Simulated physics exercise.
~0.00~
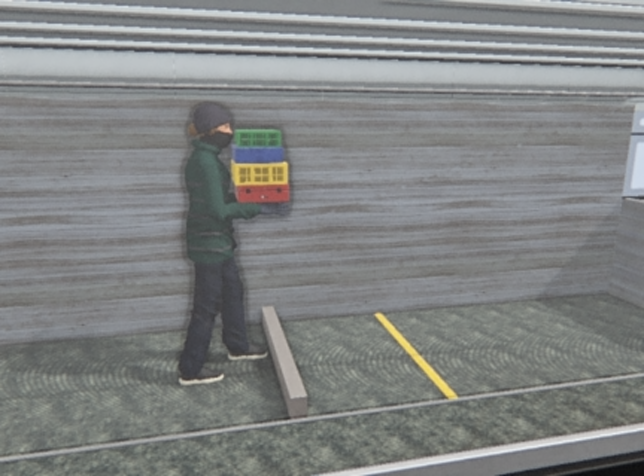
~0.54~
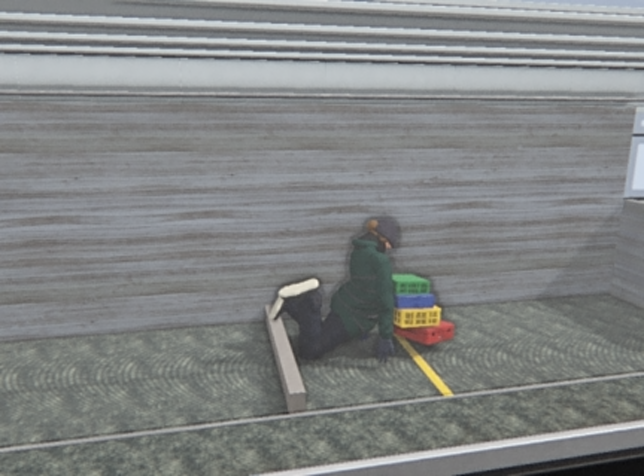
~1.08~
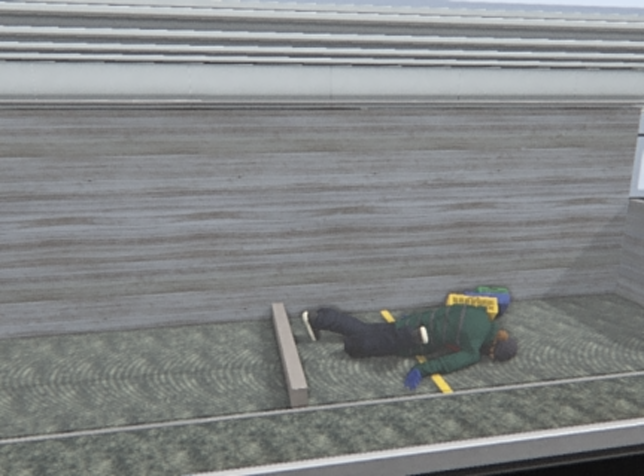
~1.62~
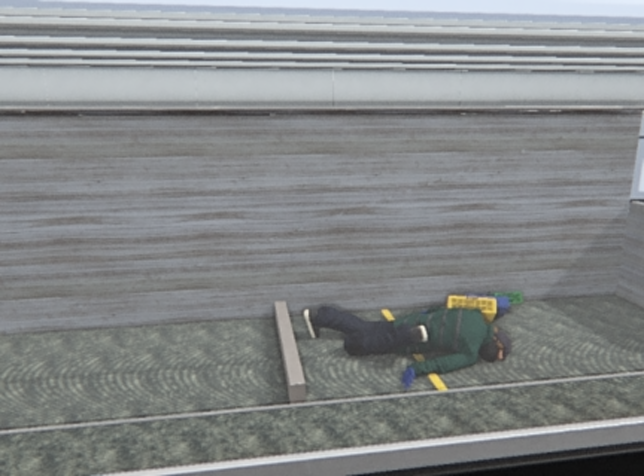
The video shows a person in green and dark clothing holding stacked green, blue, yellow and red crates, pitching forward over a low rail and ending face down across a yellow line, with the yellow and green crates visible beyond it.
